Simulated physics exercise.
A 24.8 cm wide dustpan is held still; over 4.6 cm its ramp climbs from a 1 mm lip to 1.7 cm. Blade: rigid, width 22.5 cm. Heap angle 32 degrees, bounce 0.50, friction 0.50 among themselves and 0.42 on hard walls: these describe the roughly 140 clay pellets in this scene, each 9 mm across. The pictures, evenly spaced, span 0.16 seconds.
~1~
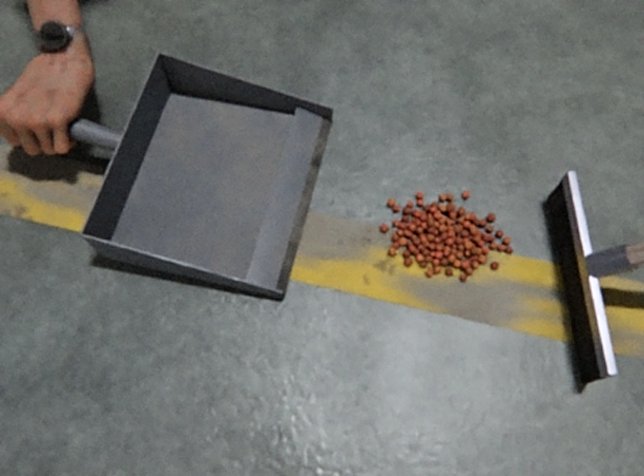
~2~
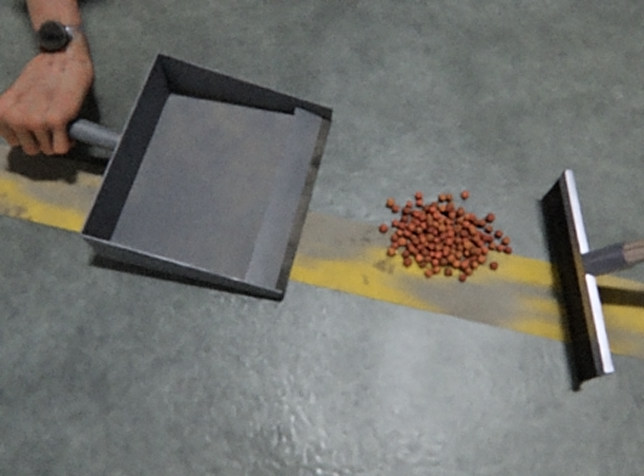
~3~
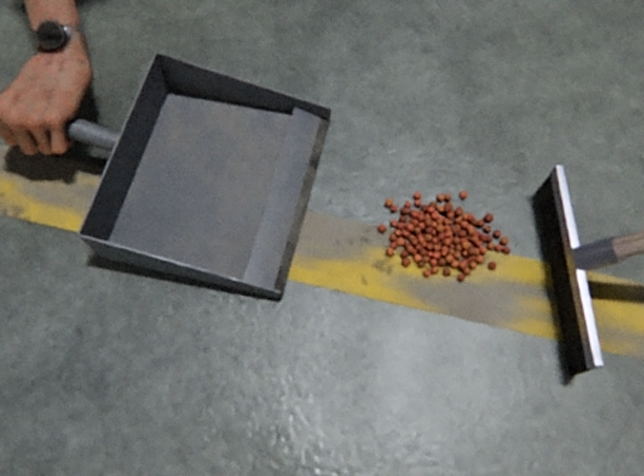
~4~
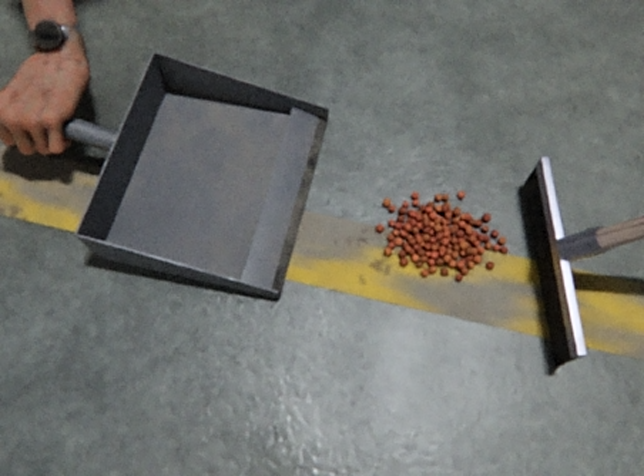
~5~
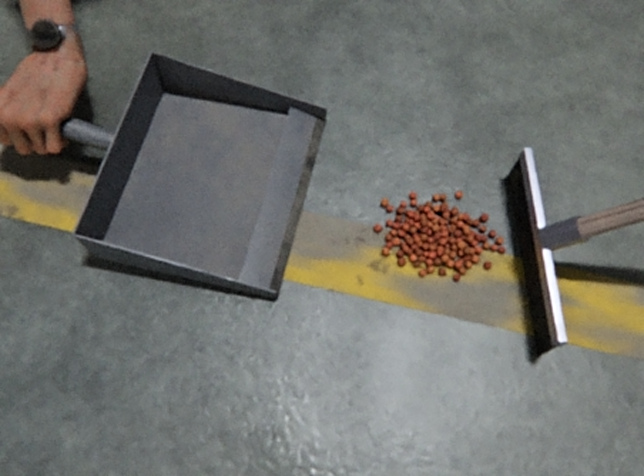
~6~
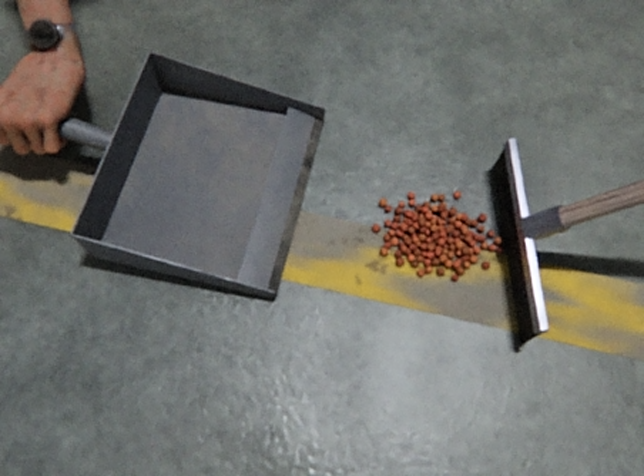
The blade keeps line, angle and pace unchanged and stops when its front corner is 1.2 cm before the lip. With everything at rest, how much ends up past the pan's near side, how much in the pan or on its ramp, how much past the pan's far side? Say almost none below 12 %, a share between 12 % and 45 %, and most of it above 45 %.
Past the pan's near side: A slim portion. In the pan or on its ramp: A slim portion. Past the pan's far side: A slim portion.
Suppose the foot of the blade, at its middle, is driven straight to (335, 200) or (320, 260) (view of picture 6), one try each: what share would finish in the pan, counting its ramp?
About 15 % and 30 %.
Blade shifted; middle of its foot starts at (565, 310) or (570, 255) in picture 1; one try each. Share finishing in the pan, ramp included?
Estimates: 10 percent and 0 percent.
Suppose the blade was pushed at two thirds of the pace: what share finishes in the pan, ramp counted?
In that case roughly 0 percent.
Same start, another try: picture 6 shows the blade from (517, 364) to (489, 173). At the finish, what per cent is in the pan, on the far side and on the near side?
You'd see pan at 35, far at 0 and near at 10.
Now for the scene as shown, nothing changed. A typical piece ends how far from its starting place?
Around 12 centimetres.
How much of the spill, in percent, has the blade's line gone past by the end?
Some 20 per cent.
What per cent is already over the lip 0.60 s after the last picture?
Some 5 per cent by that point.
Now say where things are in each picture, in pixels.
Blade from (607, 373) to (568, 179), moved 0.0 cm, 0 of the pieces shifted so far; middle of the pieces at (446, 234); pan at (209, 181), in the first picture.
Blade from (603, 370) to (565, 178), moved 0.3 cm, 0 of the pieces shifted so far; middle of the pieces at (446, 234), in the second picture.
Blade from (593, 364) to (556, 173), moved 1.2 cm, 0 of the pieces shifted so far; middle of the pieces at (444, 234), in the third picture.
Blade from (577, 354) to (542, 165), moved 2.8 cm, 0 of the pieces shifted so far; middle of the pieces at (442, 234), in the fourth picture.
Blade from (558, 341) to (525, 156), moved 4.8 cm, 0 of the pieces shifted so far; middle of the pieces at (440, 234), in the fifth picture.
Blade from (540, 329) to (509, 147), moved 6.7 cm, 0 of the pieces shifted so far; middle of the pieces at (438, 234); pan at (200, 181), in the sixth picture.
Then, 0.20 s after the last picture, middle of the blade 15 cm from the lip; 0 % over the lip, far side 0 %, near side 0 %.
Then, 0.34 s after the last picture, middle of the blade 7 cm from the lip; 0 % over the lip, far side 0 %, near side 0 %.
Then, 0.60 s after the last picture, middle of the blade 4 cm from the lip; 5 % over the lip, far side 0 %, near side 0 %.
In the end, near side 0 %, pan 5 %, far side 0 %, in front of the lip or behind the blade 95 %.
